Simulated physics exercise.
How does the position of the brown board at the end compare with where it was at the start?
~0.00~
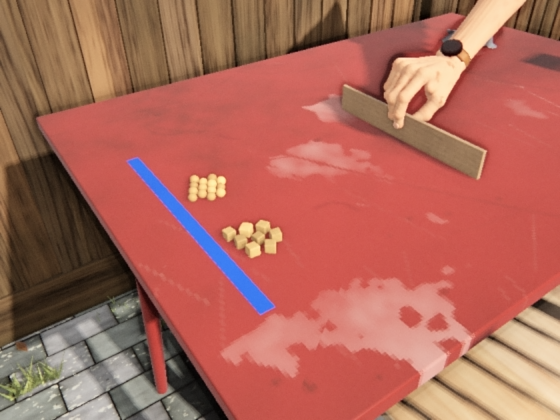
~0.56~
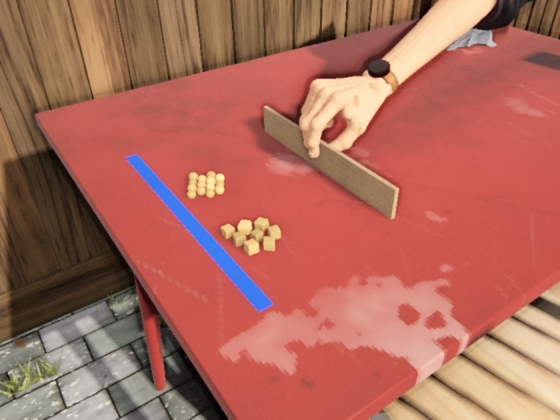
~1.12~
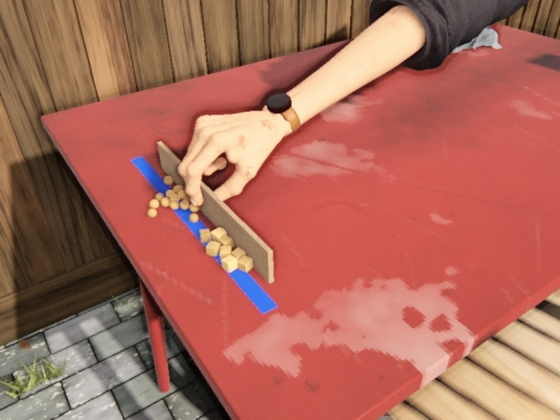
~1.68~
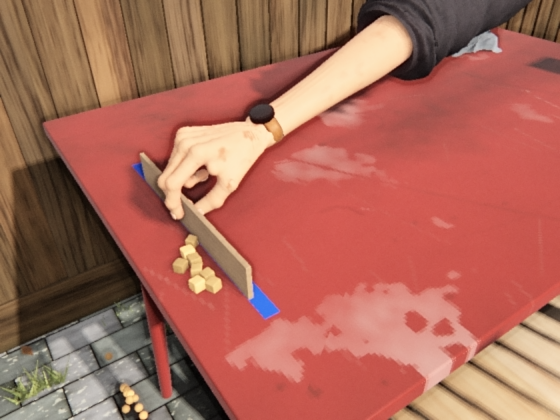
At the start the board stood well to the right of the blue tape, towards the far side of the table. By the end it was over on the left, standing along the tape.
